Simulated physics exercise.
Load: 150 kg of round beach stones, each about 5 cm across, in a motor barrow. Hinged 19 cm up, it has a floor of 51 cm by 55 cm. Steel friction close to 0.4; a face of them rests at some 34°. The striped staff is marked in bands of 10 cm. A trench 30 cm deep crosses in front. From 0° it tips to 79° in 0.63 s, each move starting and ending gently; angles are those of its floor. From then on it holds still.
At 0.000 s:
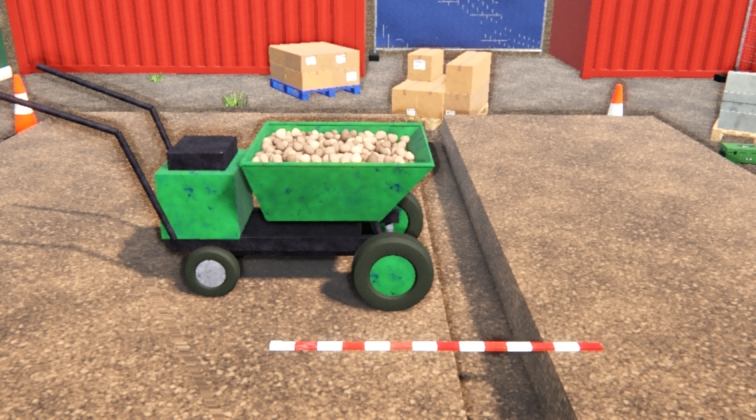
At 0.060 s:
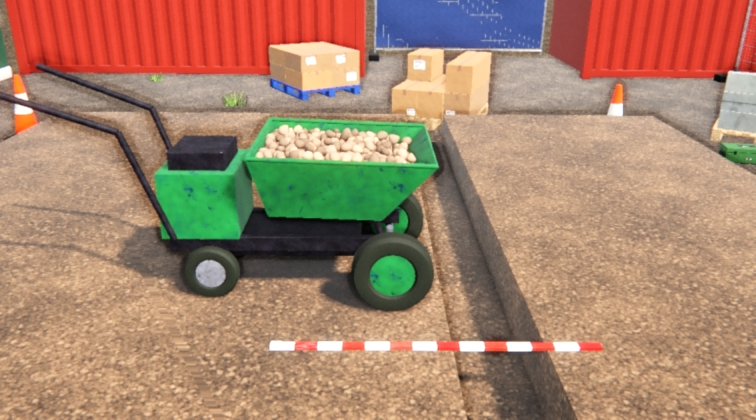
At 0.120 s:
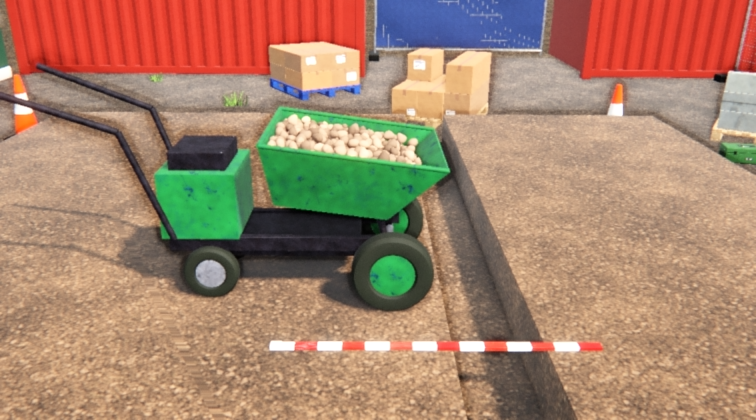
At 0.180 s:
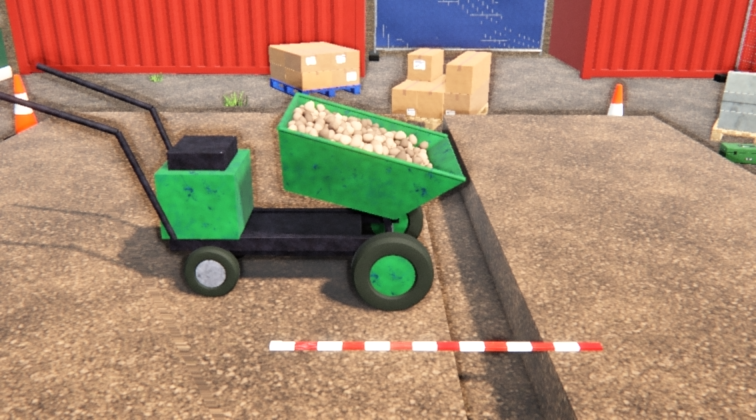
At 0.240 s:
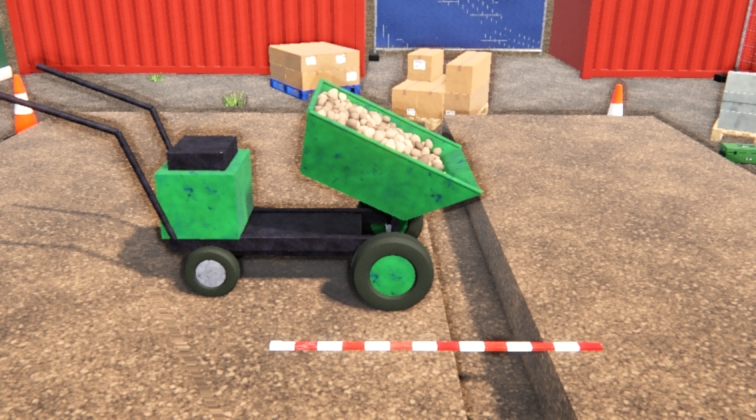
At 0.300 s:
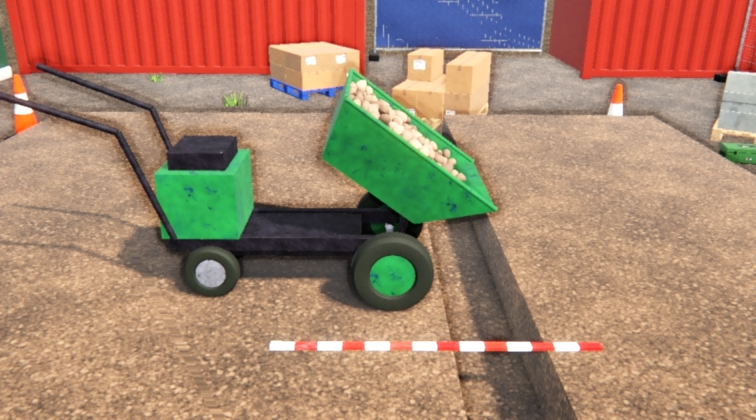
A green skip full of pale, rounded stones tilted steadily forward on a small motor barrow, its back end rising high while its front lip lowered to the right over a narrow trench.
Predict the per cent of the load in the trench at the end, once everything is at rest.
Near 20 per cent.
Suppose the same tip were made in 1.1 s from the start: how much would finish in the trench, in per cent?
Roughly 25 per cent.
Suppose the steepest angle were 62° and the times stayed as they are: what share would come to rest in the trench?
Around 30 per cent would finish in the trench.
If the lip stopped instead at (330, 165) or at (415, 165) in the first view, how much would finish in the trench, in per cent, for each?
Around 95 and then 35 percent.
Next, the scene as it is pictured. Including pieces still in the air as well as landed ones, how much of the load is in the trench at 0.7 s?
By that moment, roughly 5 per cent of the load.
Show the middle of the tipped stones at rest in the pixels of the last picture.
The stones end up centred near (587, 274).
After 0.5 s the floor is at 66°; 100 % in the skip; the foremost stones are at (508, 231).
After 0.7 s the floor is at 79°; 41 % in the skip, 6 % in the trench, 53 % past the trench; the foremost stones are at (611, 280).
After 1.1 s the floor is at 79°; 1 % in the skip, 16 % in the trench, 83 % past the trench; the foremost stones are past the picture's edge.
After 3.0 s the floor is at 79°; 0 % in the skip, 20 % in the trench, 80 % past the trench; the foremost stones are past the picture's edge.
